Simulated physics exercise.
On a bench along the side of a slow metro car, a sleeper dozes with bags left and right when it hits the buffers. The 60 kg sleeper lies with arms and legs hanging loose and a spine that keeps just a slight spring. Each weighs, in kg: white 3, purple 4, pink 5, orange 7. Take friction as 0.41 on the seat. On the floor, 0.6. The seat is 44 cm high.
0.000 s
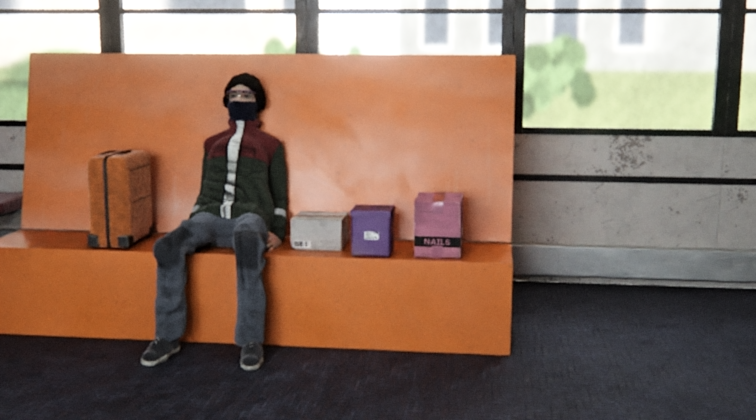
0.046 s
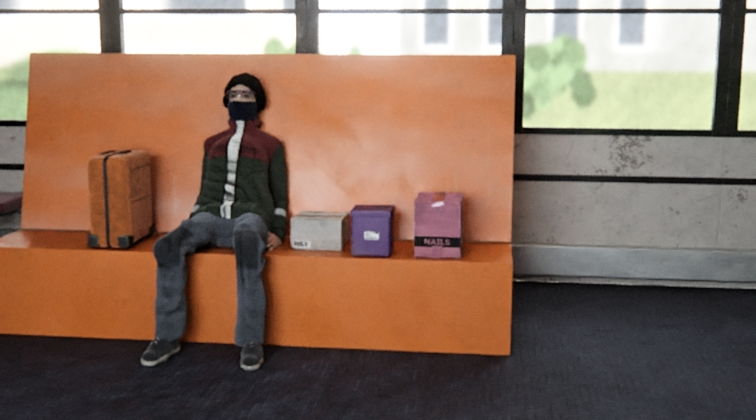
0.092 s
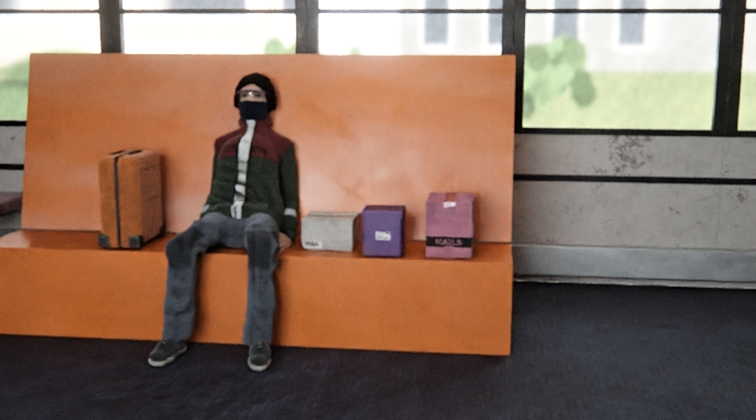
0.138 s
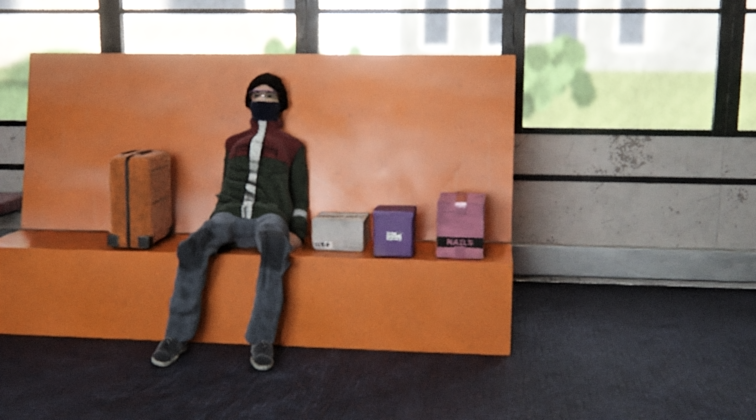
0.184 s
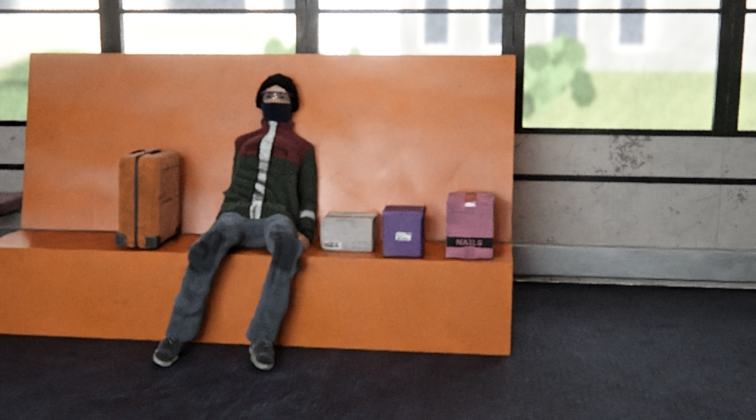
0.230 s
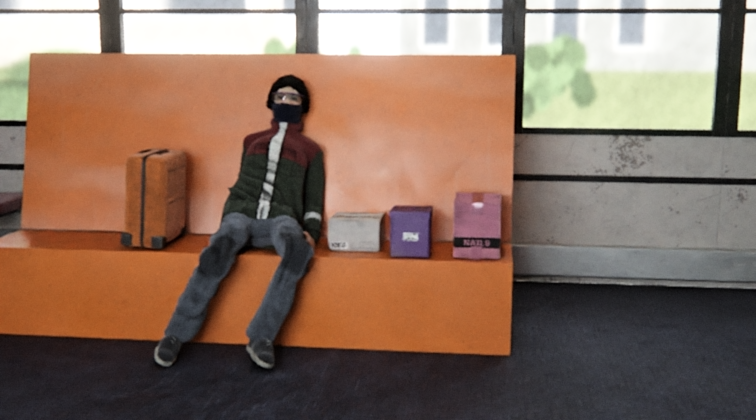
The clip opens on a masked figure in a dark beanie slumped on an orange bench, an orange case at left and three packages at right, all still. Then the figure and the luggage slide a short way right together, the torso shifting while the shoes lag behind, leaving the legs slanted.
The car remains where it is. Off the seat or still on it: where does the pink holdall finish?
Still on it.
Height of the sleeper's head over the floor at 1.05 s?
70 cm.
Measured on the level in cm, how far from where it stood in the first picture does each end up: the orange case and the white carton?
About: Orange case 20, white carton 25.
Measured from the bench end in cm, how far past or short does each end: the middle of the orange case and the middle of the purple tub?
Orange case 170 short, purple tub 40 short.
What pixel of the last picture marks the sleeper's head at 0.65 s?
Roughly (379, 163).
After 0.40 s the pink holdall is 11 cm short of the bench end, tilted 0°, near (489, 226) in the last picture's view.
After 0.65 s the pink holdall is 11 cm short of the bench end, tilted 0°, near (489, 226) in the last picture's view.
After 1.05 s the pink holdall is 11 cm short of the bench end, tilted 0°, near (489, 226) in the last picture's view.
Final state at 1.8 s, white carton stays on; purple tub stays on; pink holdall stays on; orange case stays on; sleeper's hips keep to the seat.
